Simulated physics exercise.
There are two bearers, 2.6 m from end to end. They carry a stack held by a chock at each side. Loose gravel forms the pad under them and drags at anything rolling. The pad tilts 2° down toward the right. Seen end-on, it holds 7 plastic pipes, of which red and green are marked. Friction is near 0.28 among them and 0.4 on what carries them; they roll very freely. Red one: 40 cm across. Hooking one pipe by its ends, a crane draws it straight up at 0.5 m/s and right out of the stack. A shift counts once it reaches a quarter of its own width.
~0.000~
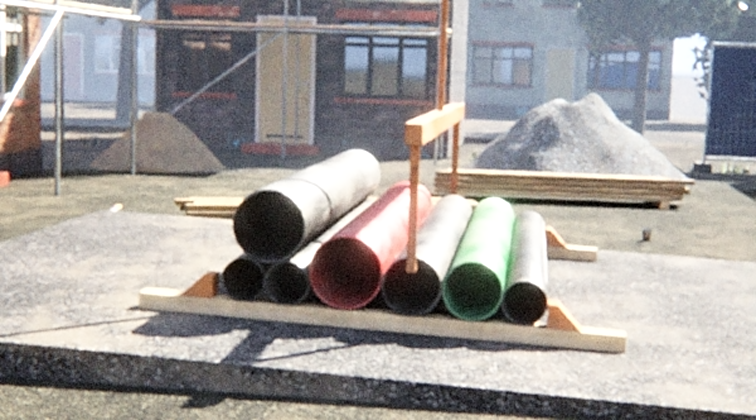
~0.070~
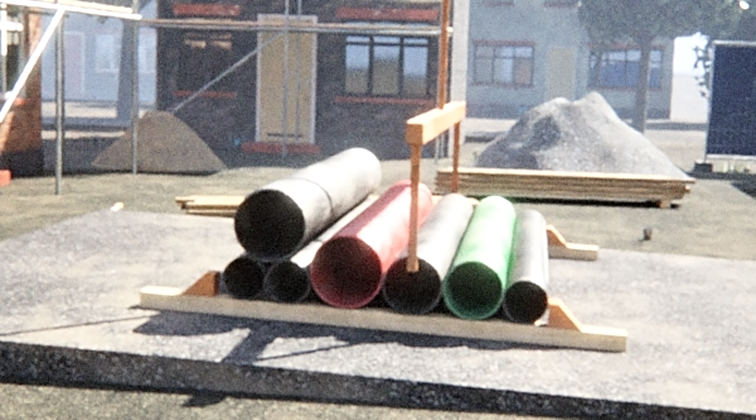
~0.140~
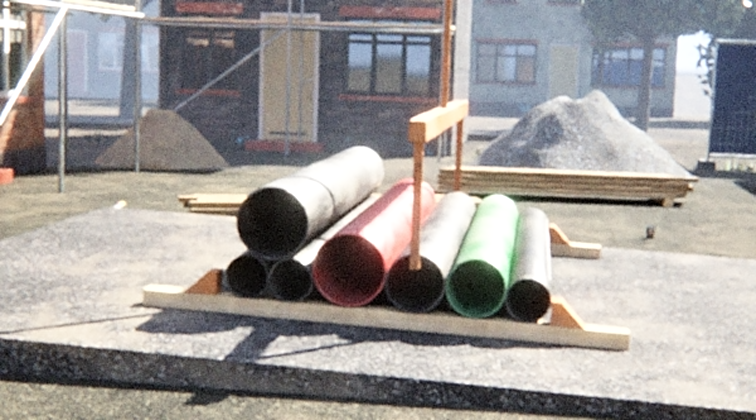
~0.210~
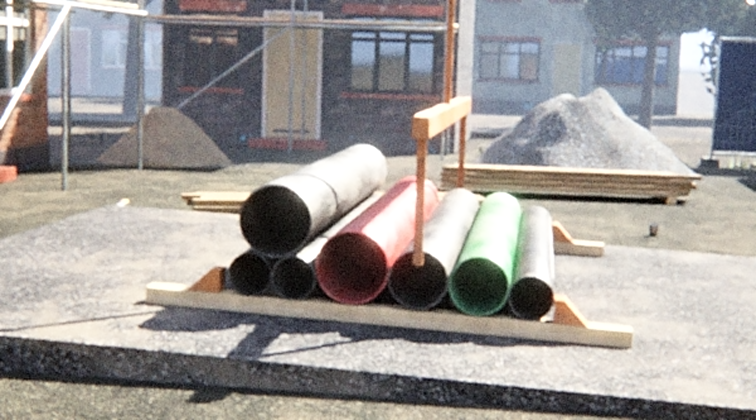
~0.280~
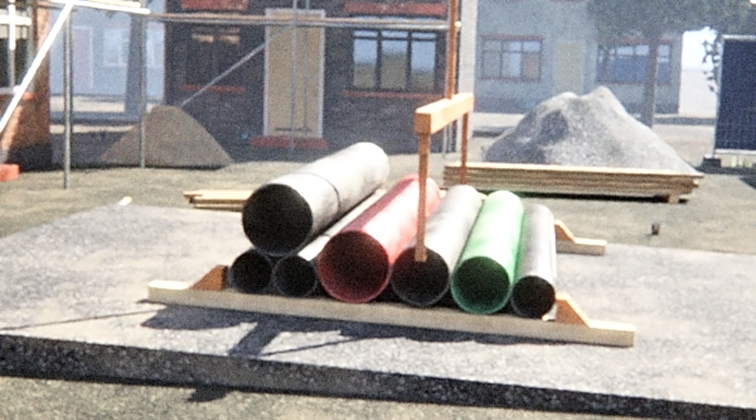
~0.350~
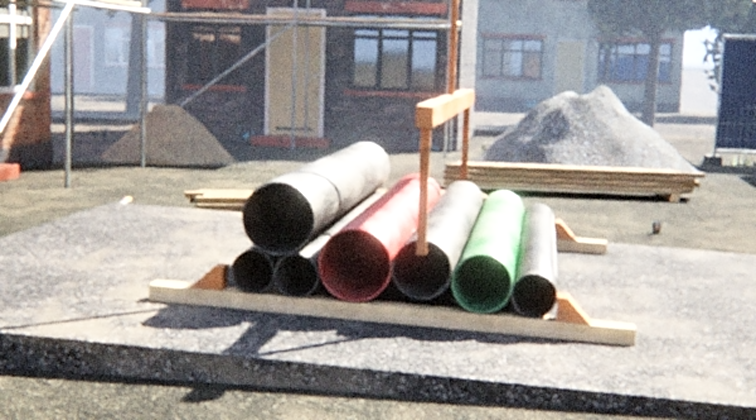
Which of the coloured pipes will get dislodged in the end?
Red will, green will not.
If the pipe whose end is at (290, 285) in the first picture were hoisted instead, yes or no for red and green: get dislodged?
Answers then - red: Negative, green: Negative.
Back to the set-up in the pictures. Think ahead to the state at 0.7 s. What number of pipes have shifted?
At that point, 0.
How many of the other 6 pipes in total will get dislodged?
Exactly 4.
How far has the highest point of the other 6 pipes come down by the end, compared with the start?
0 cm.
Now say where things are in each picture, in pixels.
In the first picture, red (346, 273), green (472, 291); hooked one at (412, 286); the pad slopes 2° down to the right; 6 of the 7 form the bottom row.
In the second picture, red (346, 272), green (473, 290); hooked one at (413, 285).
In the third picture, red (349, 270), green (476, 289); hooked one at (415, 283).
In the fourth picture, red (352, 268), green (479, 287); hooked one at (418, 279), up 1 cm.
In the fifth picture, red (354, 266), green (481, 285); hooked one at (421, 275), up 3 cm.
In the sixth picture, red (355, 266), green (482, 284); hooked one at (422, 269), up 5 cm.
Then, 0.7 s in, red is where it was; green is unmoved; 0 others dislodged.
Then, 1.1 s in, still the same for red, green; 0 others dislodged.
Then, 1.5 s in, red is 6 cm further right; still the same for green; 0 others dislodged.
Then, 2.0 s in, red is 12 cm further right; still the same for green; 3 others dislodged.
In the end (4.1 s), red is 32 cm further right; green is unmoved; 4 others dislodged.
